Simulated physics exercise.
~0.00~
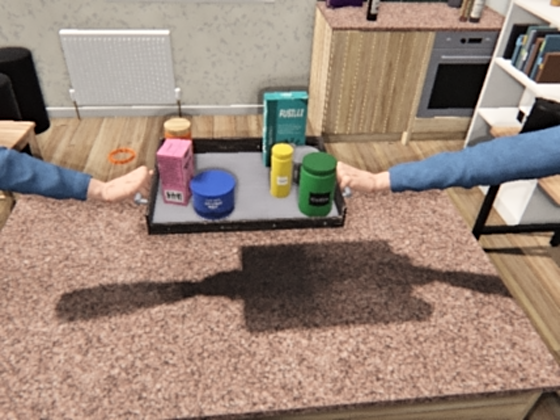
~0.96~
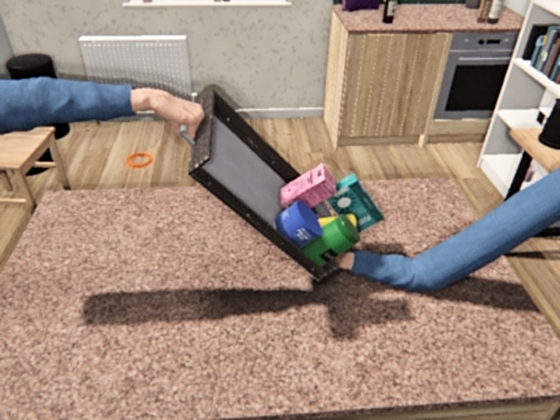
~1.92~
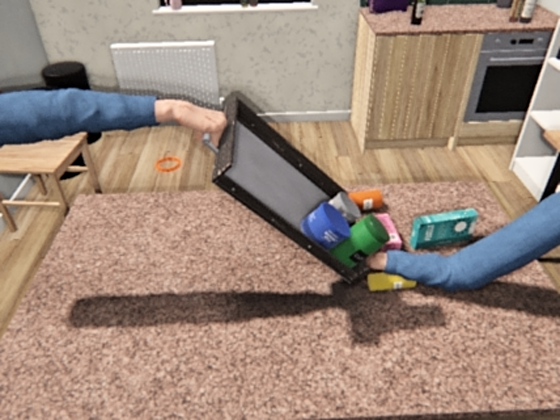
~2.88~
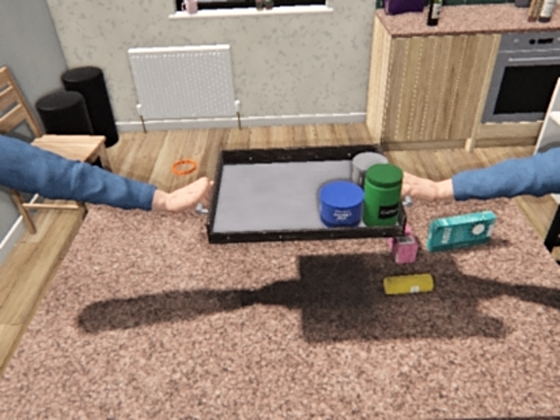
In a kitchen, two hands tipped a tray of containers steeply down to the right, spilling a pink carton, turquoise packet, yellow shaker and orange jar, then levelled it with the blue tub, green jar and grey tub still inside.
